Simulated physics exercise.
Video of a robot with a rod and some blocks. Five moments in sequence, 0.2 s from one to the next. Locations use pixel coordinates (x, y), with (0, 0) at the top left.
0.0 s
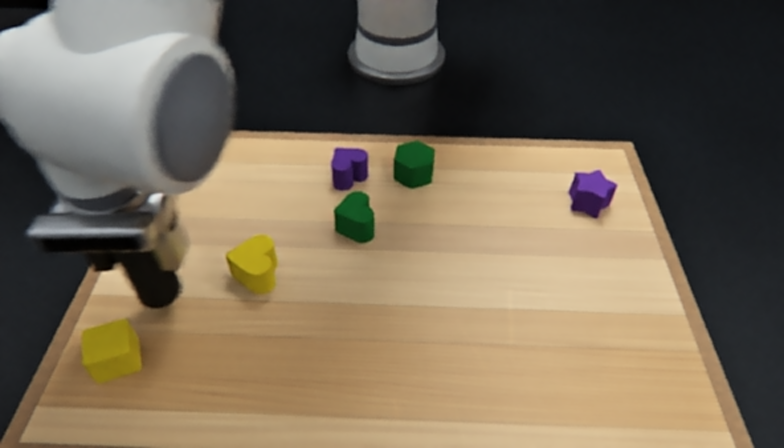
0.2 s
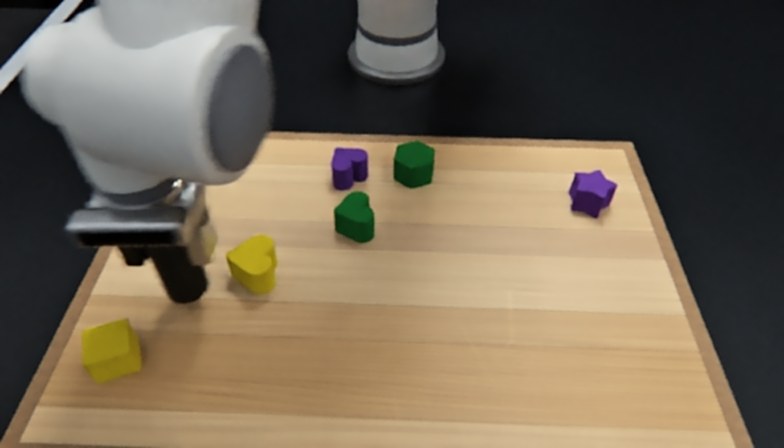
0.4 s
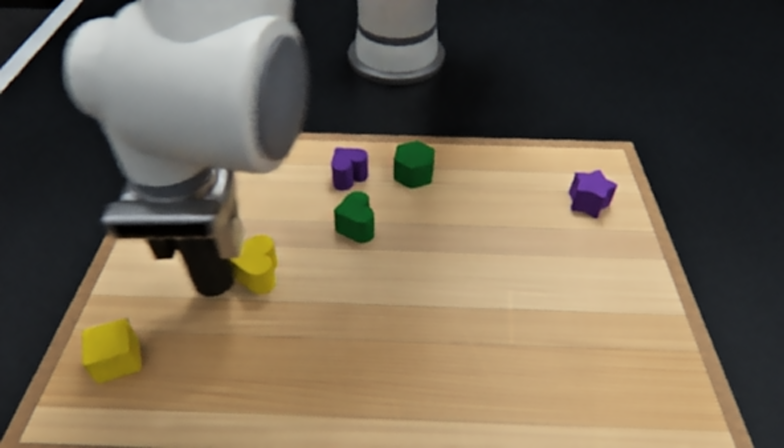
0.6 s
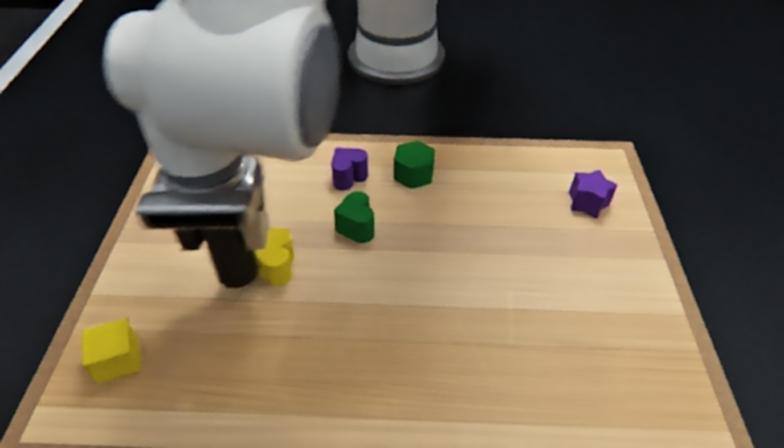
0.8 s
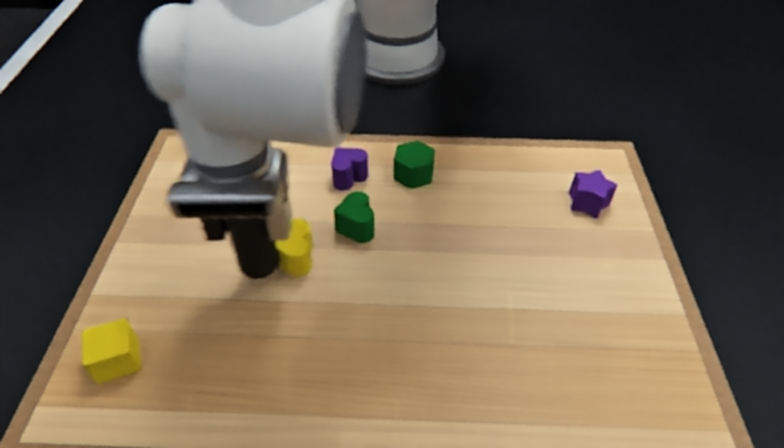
White robot arm with a dark rod moving right across a wooden board, reaching the yellow heart block and pushing it toward the green heart.
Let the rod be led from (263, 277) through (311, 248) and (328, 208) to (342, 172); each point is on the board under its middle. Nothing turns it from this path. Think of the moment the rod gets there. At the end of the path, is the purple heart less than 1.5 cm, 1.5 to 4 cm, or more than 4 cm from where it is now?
Long, over 4 cm.
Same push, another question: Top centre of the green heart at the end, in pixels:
Somewhere near (386, 193).
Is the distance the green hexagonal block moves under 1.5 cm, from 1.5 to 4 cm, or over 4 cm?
The green hexagonal block moves under 1.5 cm.
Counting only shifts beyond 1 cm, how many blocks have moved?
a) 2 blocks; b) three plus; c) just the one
b.
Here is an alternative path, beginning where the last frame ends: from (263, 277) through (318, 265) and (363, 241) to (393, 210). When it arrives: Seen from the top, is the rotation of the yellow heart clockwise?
That would be a no.
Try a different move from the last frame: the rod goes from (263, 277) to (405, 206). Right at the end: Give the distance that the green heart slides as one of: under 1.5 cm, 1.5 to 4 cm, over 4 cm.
Its final spot will lie more than 4 cm from the current one.
On the path given first. One third of the way, rod at (309, 233); yellow heart at (335, 205); green heart at (369, 200), turned 45° clockwise.
Two thirds of the way, rod at (326, 193); yellow heart at (359, 178), turned 30° clockwise; purple heart at (348, 155); green heart at (385, 193), turned 85° clockwise.
At the end, rod at (340, 158); yellow heart at (369, 172), turned 55° clockwise; purple heart at (362, 133), turned 20° anticlockwise; green heart at (386, 193), turned 90° clockwise; green hexagonal block not moved.
